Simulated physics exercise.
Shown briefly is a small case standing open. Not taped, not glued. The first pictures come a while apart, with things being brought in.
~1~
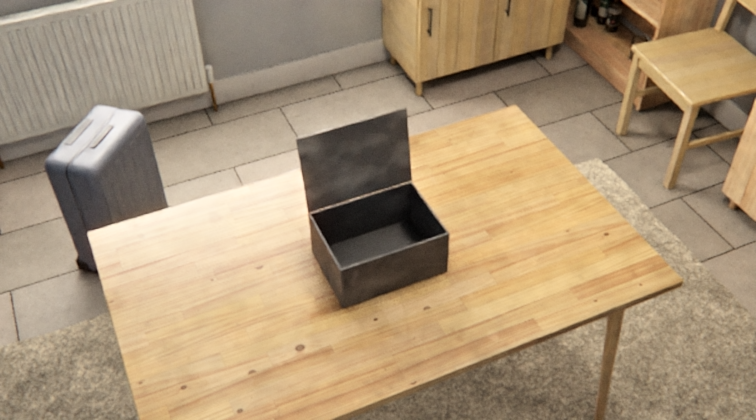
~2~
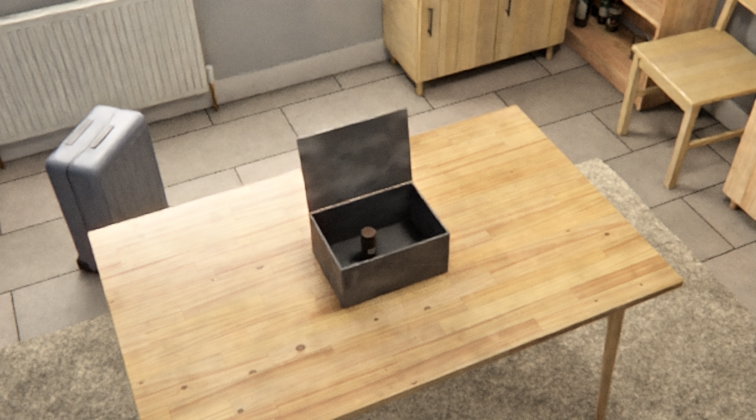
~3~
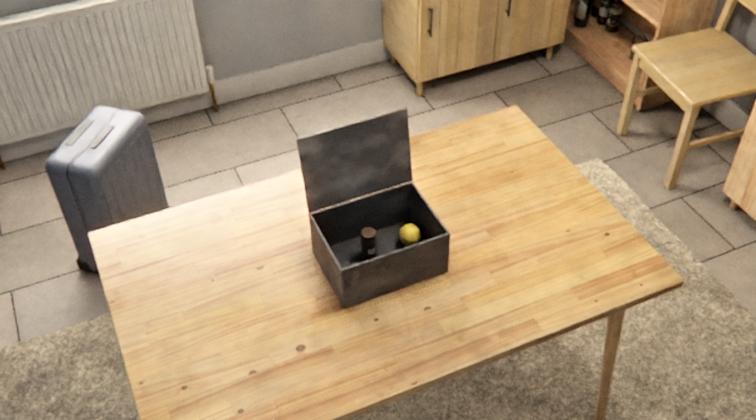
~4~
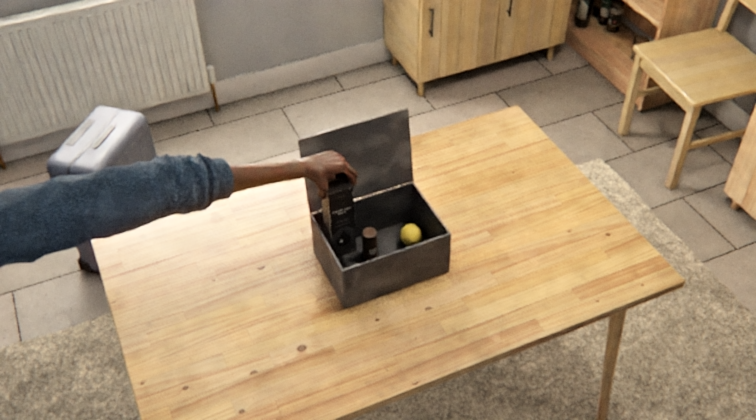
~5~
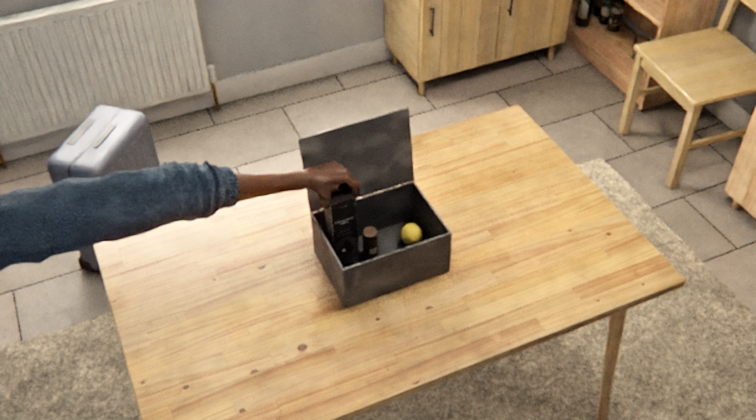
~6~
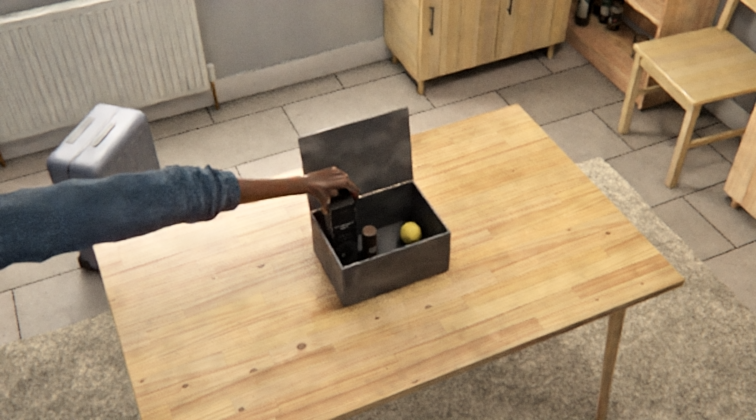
On a wooden table, an open dark box holds first a small brown shaker, then also a yellow ball-like object; a hand reaches in from the left and lowers a black carton into the box beside the shaker.
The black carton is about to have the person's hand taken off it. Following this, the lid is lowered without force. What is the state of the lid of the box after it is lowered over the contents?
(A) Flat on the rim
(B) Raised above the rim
B.
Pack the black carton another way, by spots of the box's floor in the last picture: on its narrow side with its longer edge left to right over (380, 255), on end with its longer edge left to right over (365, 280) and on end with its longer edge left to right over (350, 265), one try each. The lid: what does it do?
The lid goes down the first time, stays up the second time and stays up the third time.
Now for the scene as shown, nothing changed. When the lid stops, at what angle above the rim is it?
Roughly 20°.
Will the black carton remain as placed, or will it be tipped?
In the end, it winds up askew.
Then, 1.40 s later than the last frame, lid 78° above the rim.
Then, 1.90 s later than the last frame, lid 44° above the rim; black carton tilted by 15° near (345, 238).
Then, 2.20 s later than the last frame, lid 21° above the rim; black carton tilted by 40° near (351, 252).
When it is over, lid 21° above the rim; lying over in the box, black carton; the other 2 as before. End places, in pixels of the last picture, black carton near (351, 252).
